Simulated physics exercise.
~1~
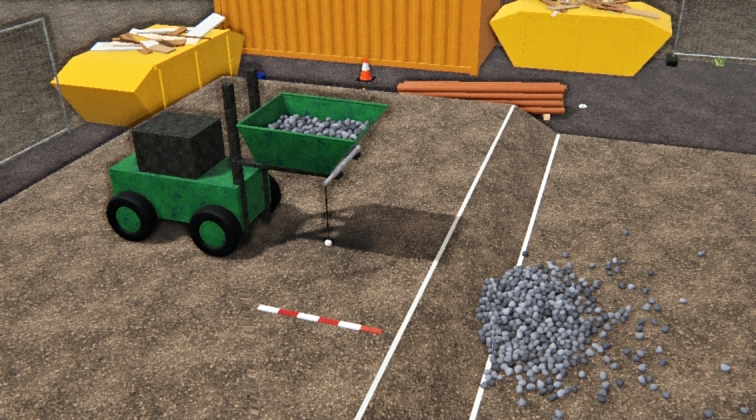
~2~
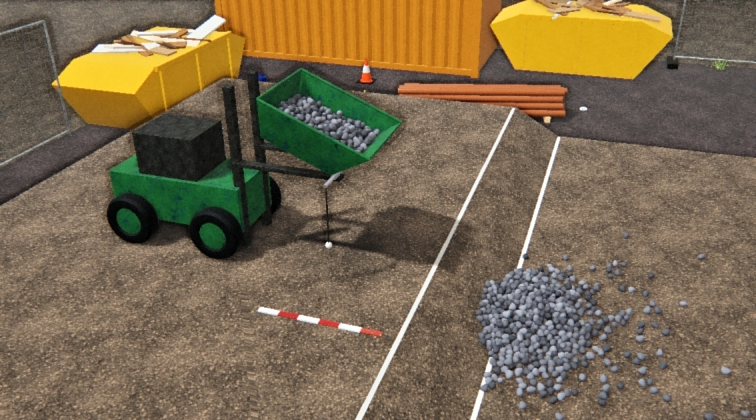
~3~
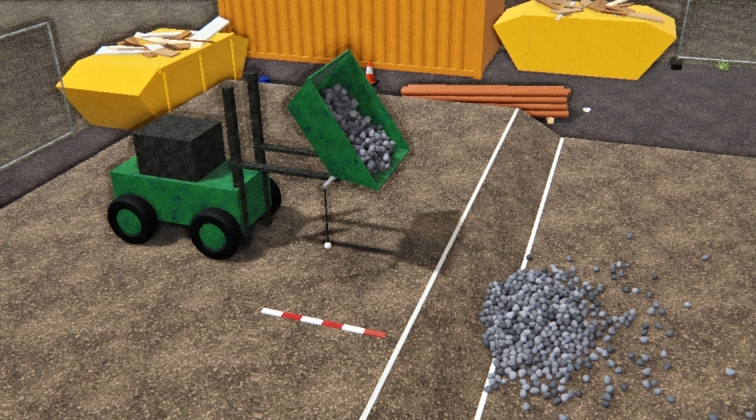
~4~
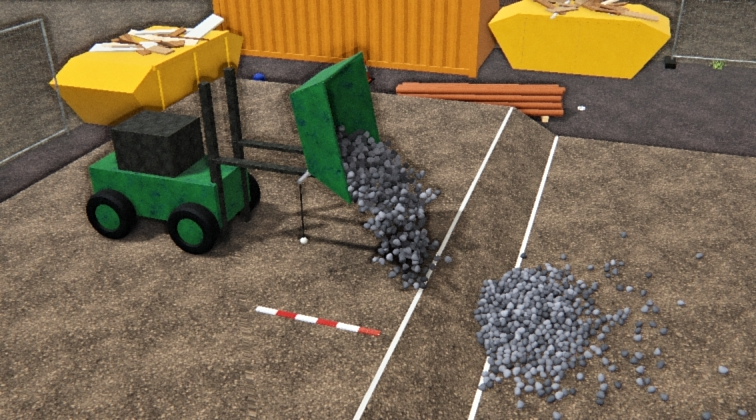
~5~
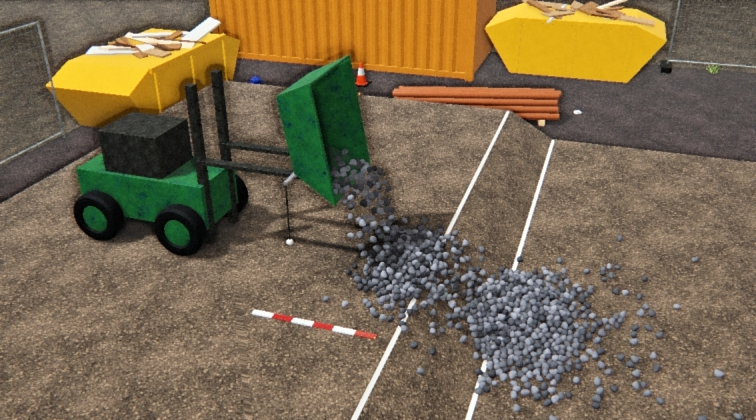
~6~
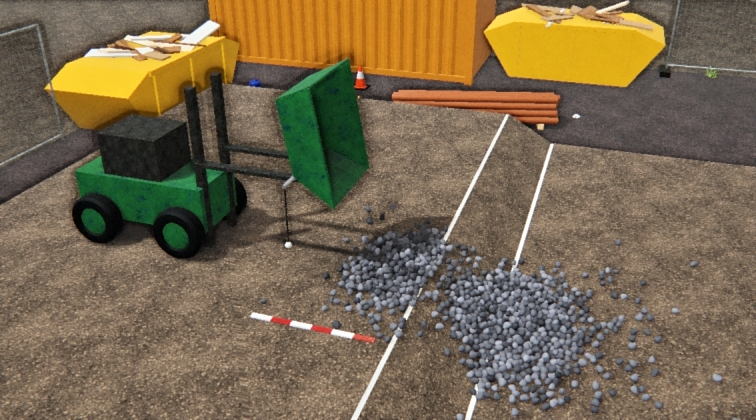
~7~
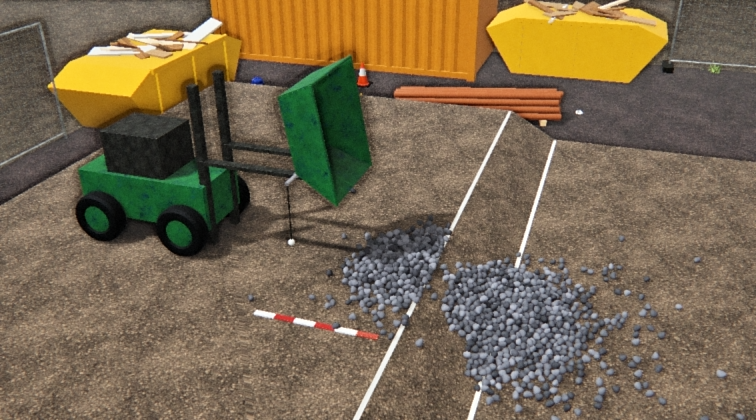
A green wheeled machine with a dark block on top holds a green skip of grey stones above a brown dirt yard, seen from above. To the right, white lines edge a slope beside an earlier stone heap, with yellow containers, an orange container and reddish pipes behind. The skip tips steeply to the right, and the stones begin pouring out as the machine backs slightly left. They pile up near the upper white line, some spreading down toward the older heap. Finally the skip hangs tilted and empty, and the two heaps touch across the slope.
